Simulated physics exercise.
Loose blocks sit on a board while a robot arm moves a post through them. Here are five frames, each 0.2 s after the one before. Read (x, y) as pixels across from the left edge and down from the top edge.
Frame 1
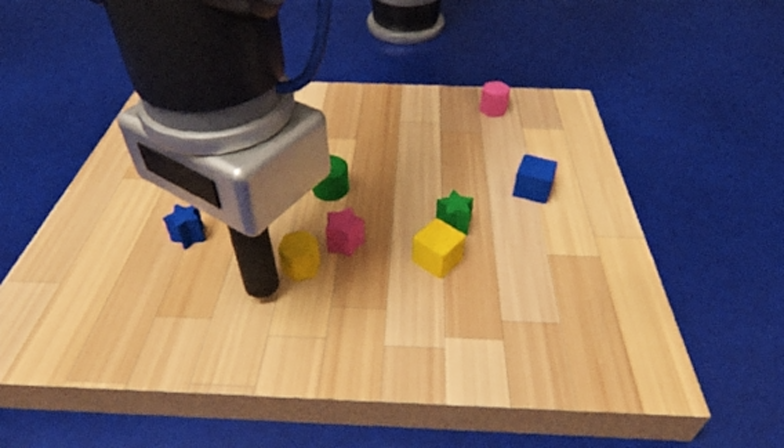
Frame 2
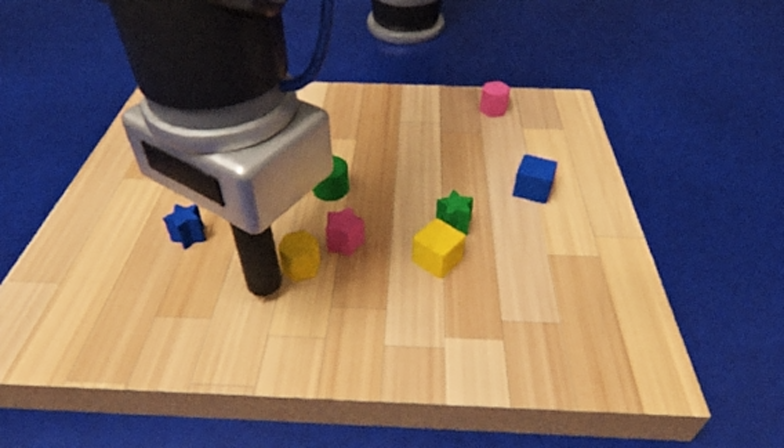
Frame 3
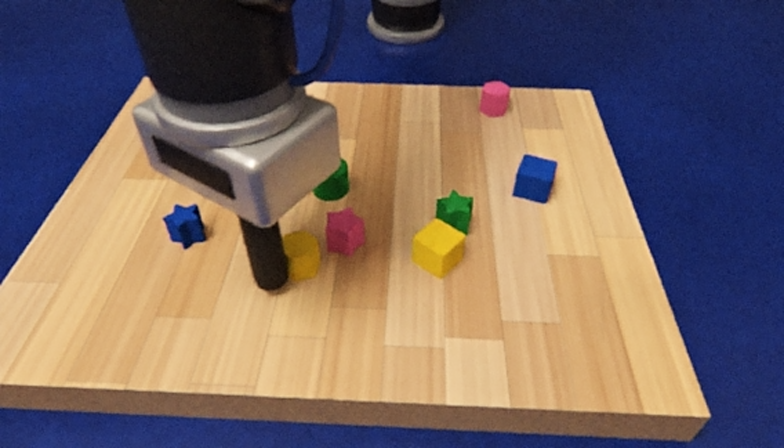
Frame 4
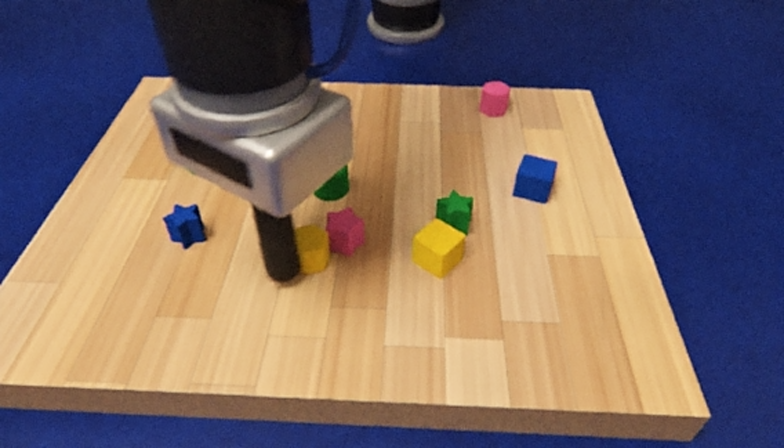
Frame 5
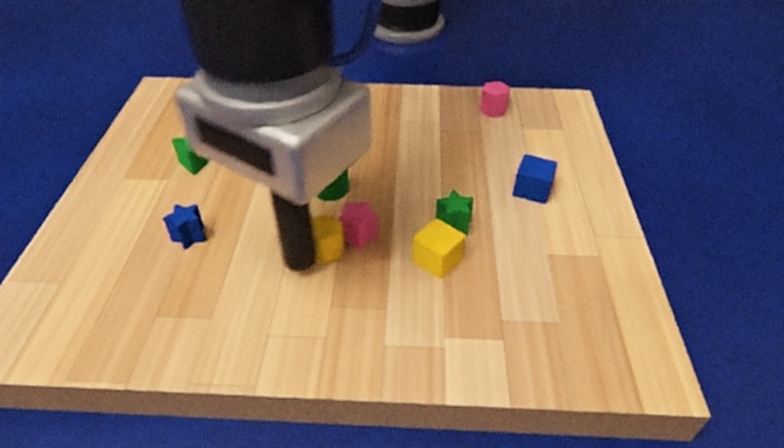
The clip opens on a wooden board scattered with colored blocks, a robot arm holding a dark post just left of a yellow block. The post edges right and meets the block, then pushes it up and to the right, and the pink star beside it shifts the same way.
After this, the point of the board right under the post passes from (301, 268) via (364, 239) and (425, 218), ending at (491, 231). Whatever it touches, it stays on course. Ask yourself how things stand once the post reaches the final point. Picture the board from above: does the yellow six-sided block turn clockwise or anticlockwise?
From overhead, anticlockwise.
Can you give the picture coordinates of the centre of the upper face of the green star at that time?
Its top middle will sit at (520, 222).
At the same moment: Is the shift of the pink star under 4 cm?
That would be a no.
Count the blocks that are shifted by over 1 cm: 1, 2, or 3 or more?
The push will move three blocks or more.
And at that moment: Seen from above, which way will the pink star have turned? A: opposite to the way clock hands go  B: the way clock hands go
That would be B.
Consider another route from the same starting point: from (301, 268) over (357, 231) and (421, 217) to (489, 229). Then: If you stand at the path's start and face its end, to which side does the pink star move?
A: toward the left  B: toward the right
The one that fits is A, toward the left.
What follows on the original path. One third of the way, post (364, 229); yellow six-sided block (364, 193), turned 40° anticlockwise; pink star (395, 190), turned 45° clockwise.
Two thirds of the way, post (427, 209); yellow six-sided block (366, 188), turned 65° anticlockwise; pink star (411, 177), turned 25° clockwise; green star (462, 202).
At the end, post (493, 222); yellow six-sided block (366, 188), turned 65° anticlockwise; pink star (411, 177), turned 25° clockwise; yellow four-sided block not moved; green star (520, 222), turned 65° clockwise.
